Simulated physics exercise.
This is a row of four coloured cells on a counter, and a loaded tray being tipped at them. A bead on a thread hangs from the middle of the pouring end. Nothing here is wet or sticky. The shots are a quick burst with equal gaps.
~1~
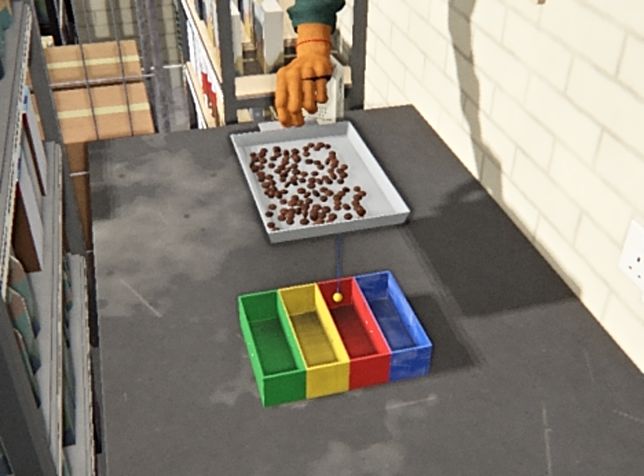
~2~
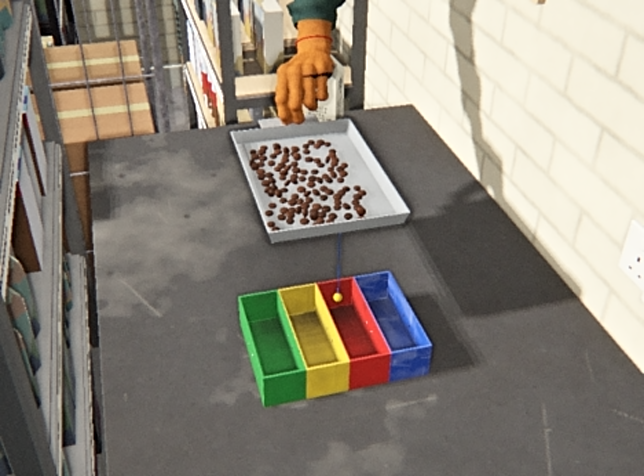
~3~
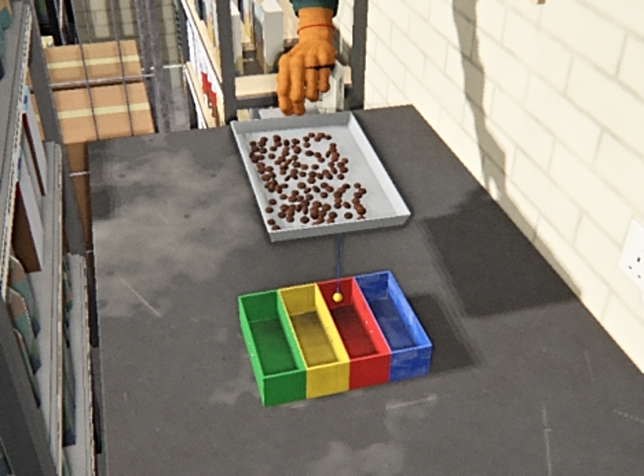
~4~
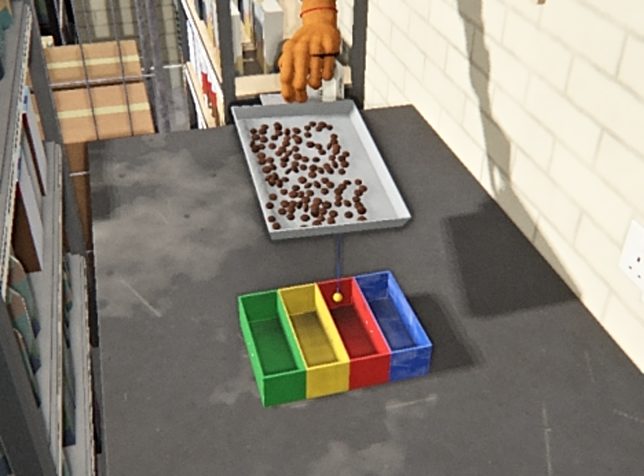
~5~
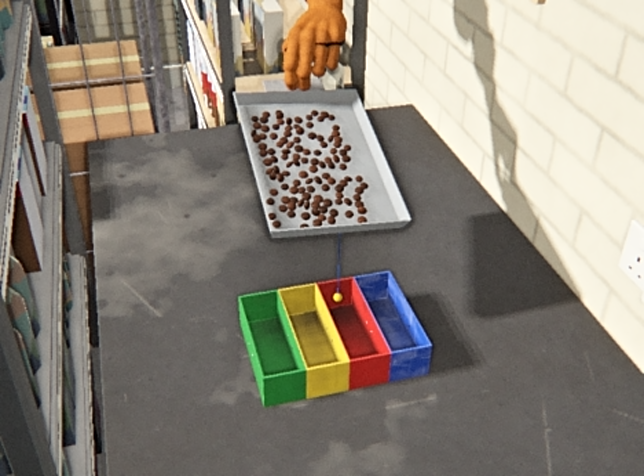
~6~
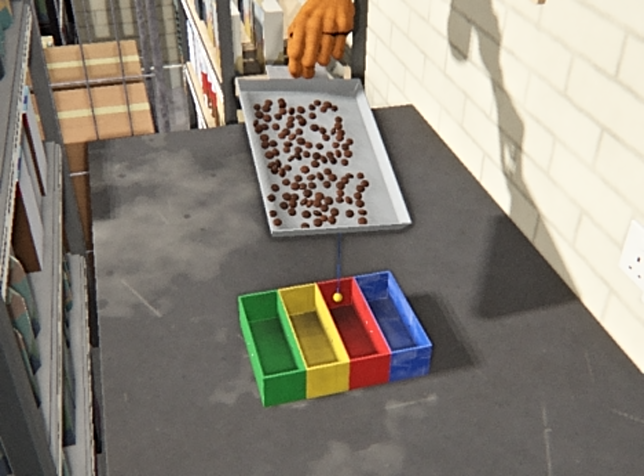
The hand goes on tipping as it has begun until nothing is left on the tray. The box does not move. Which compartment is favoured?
Fullest: The blue cell.
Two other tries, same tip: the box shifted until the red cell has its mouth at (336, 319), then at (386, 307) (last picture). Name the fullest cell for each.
First the blue cell, then red.
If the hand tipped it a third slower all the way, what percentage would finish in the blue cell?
Close to 60 per cent.
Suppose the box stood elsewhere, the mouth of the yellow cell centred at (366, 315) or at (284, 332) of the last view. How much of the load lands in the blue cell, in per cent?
About 10 and 30 per cent.
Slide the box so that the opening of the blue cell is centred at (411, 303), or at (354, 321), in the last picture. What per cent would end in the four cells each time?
Roughly 100 per cent, and 30 per cent.
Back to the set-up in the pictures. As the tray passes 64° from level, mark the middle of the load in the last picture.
Close to (361, 211).
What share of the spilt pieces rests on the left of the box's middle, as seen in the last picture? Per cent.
About 0 per cent.
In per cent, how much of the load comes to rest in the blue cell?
It comes to 50 per cent or so.
Soon, tray tipped steeply; all on the tray.
A while on, tray tipped past a quarter turn; about a quarter on the tray; about a quarter in the blue cell; a small part in the red cell; a stray few in the yellow cell; about a third falling or outside the box.
Towards the end, tray tipped past a quarter turn; about half in the blue cell; about a quarter in the red cell; a small part in the yellow cell; about a quarter falling or outside the box.
Finally, tray tipped past a quarter turn; about half in the blue cell; about a quarter in the red cell; a small part in the yellow cell; none in the green cell; about a quarter outside the box.
